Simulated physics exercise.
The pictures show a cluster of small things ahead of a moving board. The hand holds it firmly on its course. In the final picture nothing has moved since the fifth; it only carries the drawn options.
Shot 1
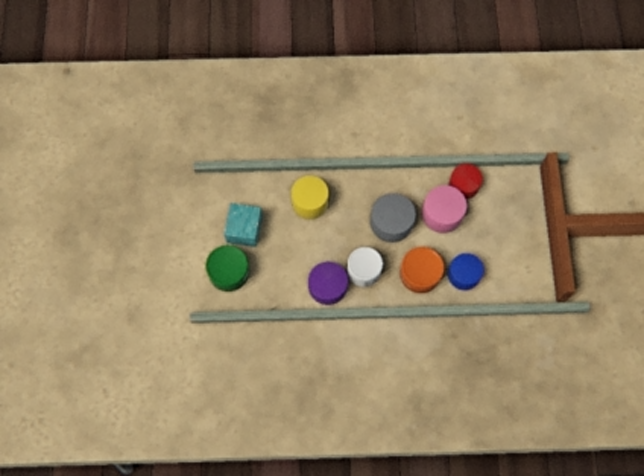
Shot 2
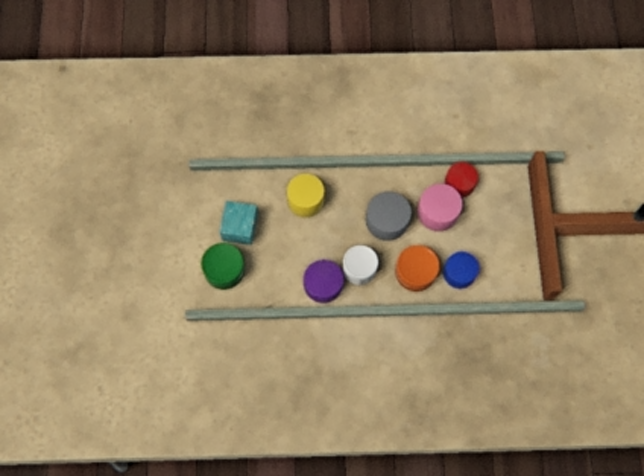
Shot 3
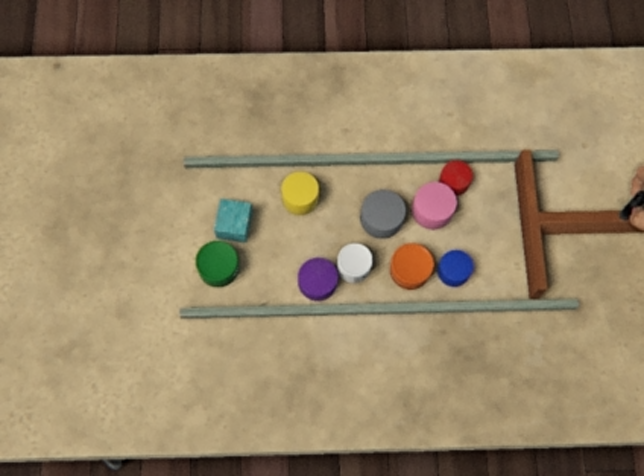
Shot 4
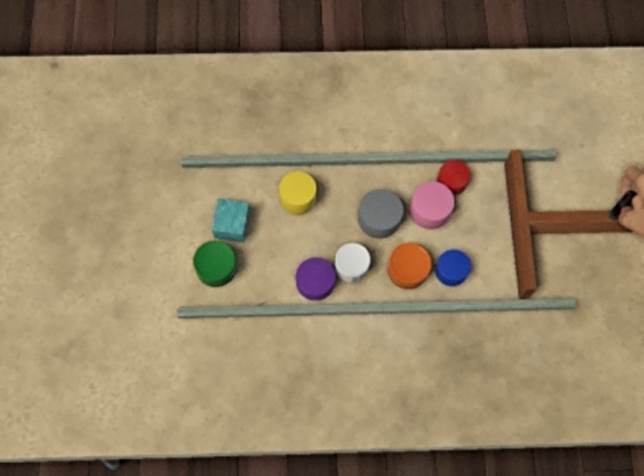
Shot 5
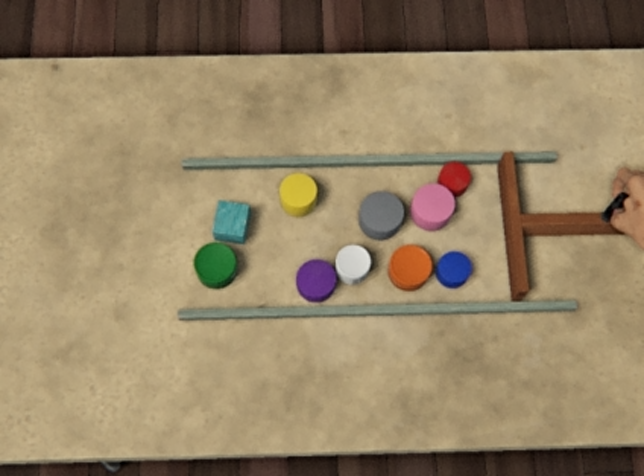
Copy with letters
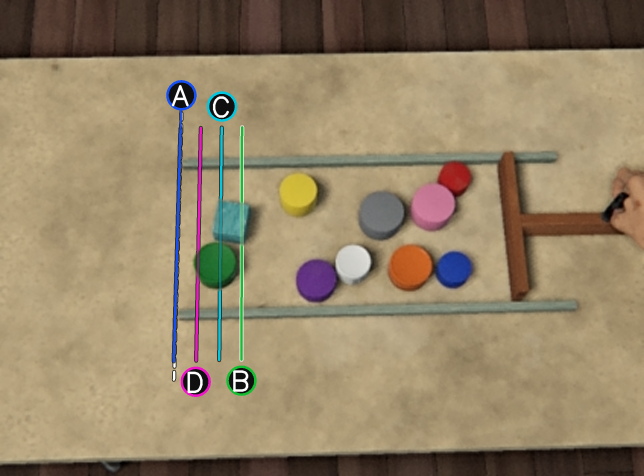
A wooden board moves slightly left between two rails toward a cluster of small colourful objects.
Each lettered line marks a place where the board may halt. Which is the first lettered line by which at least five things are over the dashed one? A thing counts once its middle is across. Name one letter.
Stop at C.
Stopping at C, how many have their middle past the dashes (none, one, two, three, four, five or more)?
Five or more.
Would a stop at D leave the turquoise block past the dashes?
Yes.
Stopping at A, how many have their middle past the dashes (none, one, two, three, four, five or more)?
Five or more.
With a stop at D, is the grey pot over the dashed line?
By then, yes.
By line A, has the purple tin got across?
Yes.
On the copy, A at (177, 239); B at (242, 238); C at (221, 238); D at (199, 239); the dashed line at (178, 239).
On C. First, board (412, 221); green jar (216, 266); turquoise block (232, 223); none across.
Then, board (305, 224); turquoise block (200, 229); green jar (207, 268); none across.
Finally, board (222, 225); turquoise block (122, 236); green jar (128, 274); six across.
By contrast, A gets ten across, but is farther than needed; B gets only two across; D gets eight across, but is farther than needed.
